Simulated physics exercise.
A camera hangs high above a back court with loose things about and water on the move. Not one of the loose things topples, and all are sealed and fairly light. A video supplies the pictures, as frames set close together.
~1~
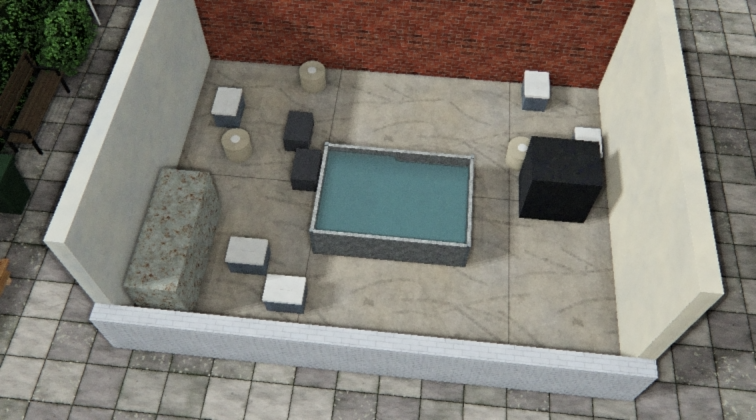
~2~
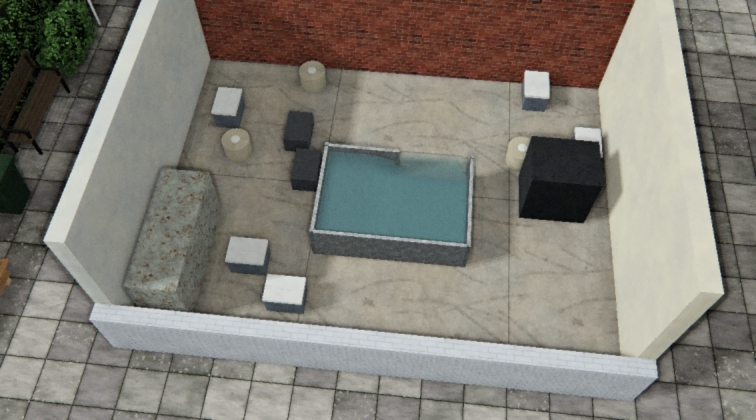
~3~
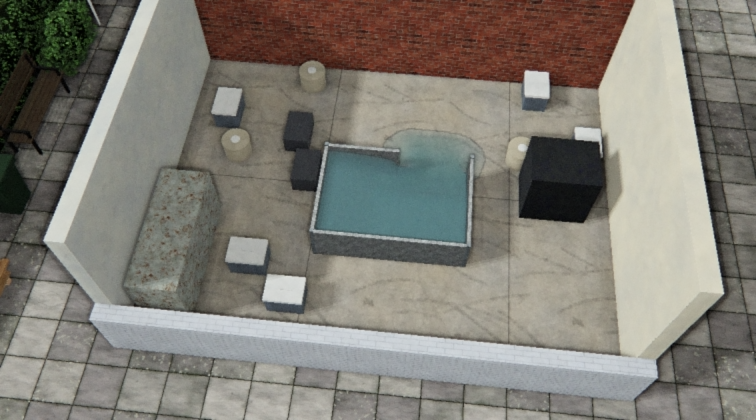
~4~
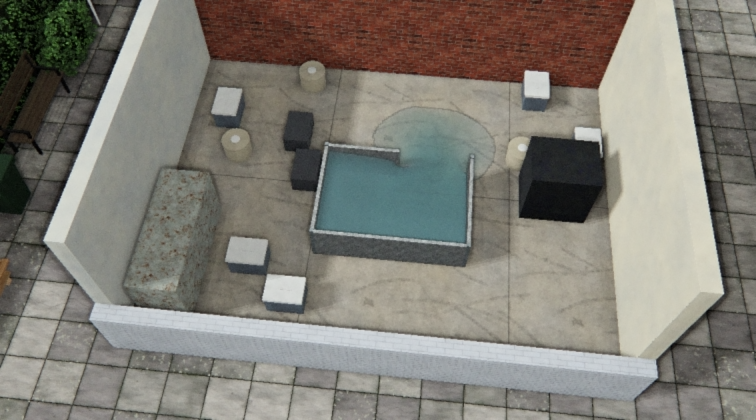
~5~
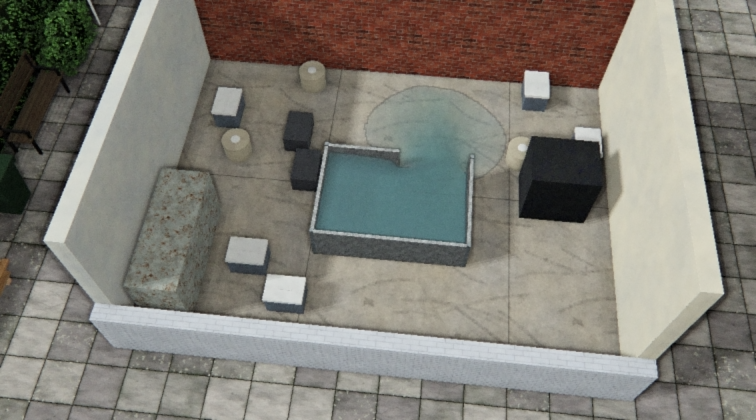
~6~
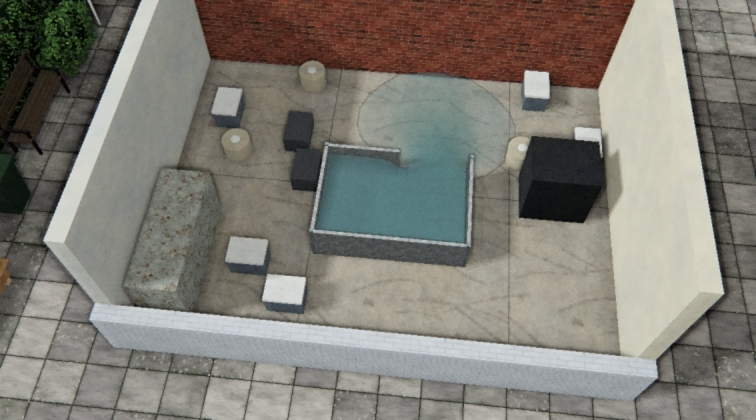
Walled back court with scattered blocks, water pouring through a gap in a raised tank's far wall and spreading across the paving.
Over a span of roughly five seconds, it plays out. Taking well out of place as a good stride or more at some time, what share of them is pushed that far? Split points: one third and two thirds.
Band: Between the two split points.
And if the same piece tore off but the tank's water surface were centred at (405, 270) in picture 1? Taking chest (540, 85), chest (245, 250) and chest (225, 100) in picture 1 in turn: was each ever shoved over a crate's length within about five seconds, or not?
The three, one by one: Past that mark, short of that and short of that.
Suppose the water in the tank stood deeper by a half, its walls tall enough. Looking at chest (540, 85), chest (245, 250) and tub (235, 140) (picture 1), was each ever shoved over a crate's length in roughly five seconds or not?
Note, listed order: Covered it / didn't cover it / covered it.
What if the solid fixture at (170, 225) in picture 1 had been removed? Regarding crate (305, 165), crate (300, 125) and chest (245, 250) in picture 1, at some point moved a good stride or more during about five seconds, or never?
No. 1 remained in place, no. 2 remained in place, no. 3 remained in place.
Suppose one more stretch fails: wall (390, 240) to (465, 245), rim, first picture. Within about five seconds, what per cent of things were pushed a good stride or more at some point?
Close to 20 in a hundred.
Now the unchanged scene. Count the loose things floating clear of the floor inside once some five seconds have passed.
I make it 3 of them.
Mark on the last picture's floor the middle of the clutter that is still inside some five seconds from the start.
It comes out somewhere near (335, 179).
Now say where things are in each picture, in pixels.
The first frame shows a crate at (298, 126) rests on the ground; a chest at (247, 250), on the bottom; 0 of 10 have shifted.
The second frame shows a crate at (298, 126) rests on the ground; a chest at (247, 250), on the bottom; 0 of 10 have shifted.
The third frame shows a crate at (298, 126) rests on the ground; a chest at (247, 250), on the bottom; 0 of 10 have shifted.
The fourth frame shows a crate at (298, 126) rests on the ground; a chest at (247, 250) rests on the ground; 0 of 10 have shifted.
The fifth frame shows a crate at (298, 126) rests on the ground; a chest at (247, 250) rests on the ground; 0 of 10 have shifted.
The sixth frame shows a crate at (298, 126), on the bottom; a chest at (247, 250), on the bottom; 0 of 10 have shifted.
A moment on, 0 of 10 are well off their spots; 0 afloat.
Next, 2 of 10 are well off their spots; 1 afloat.
Later, 2 of 10 are well off their spots; 2 afloat.
In the end, 6 of 10 are well off their spots, and 6 have been at some point; 3 afloat.
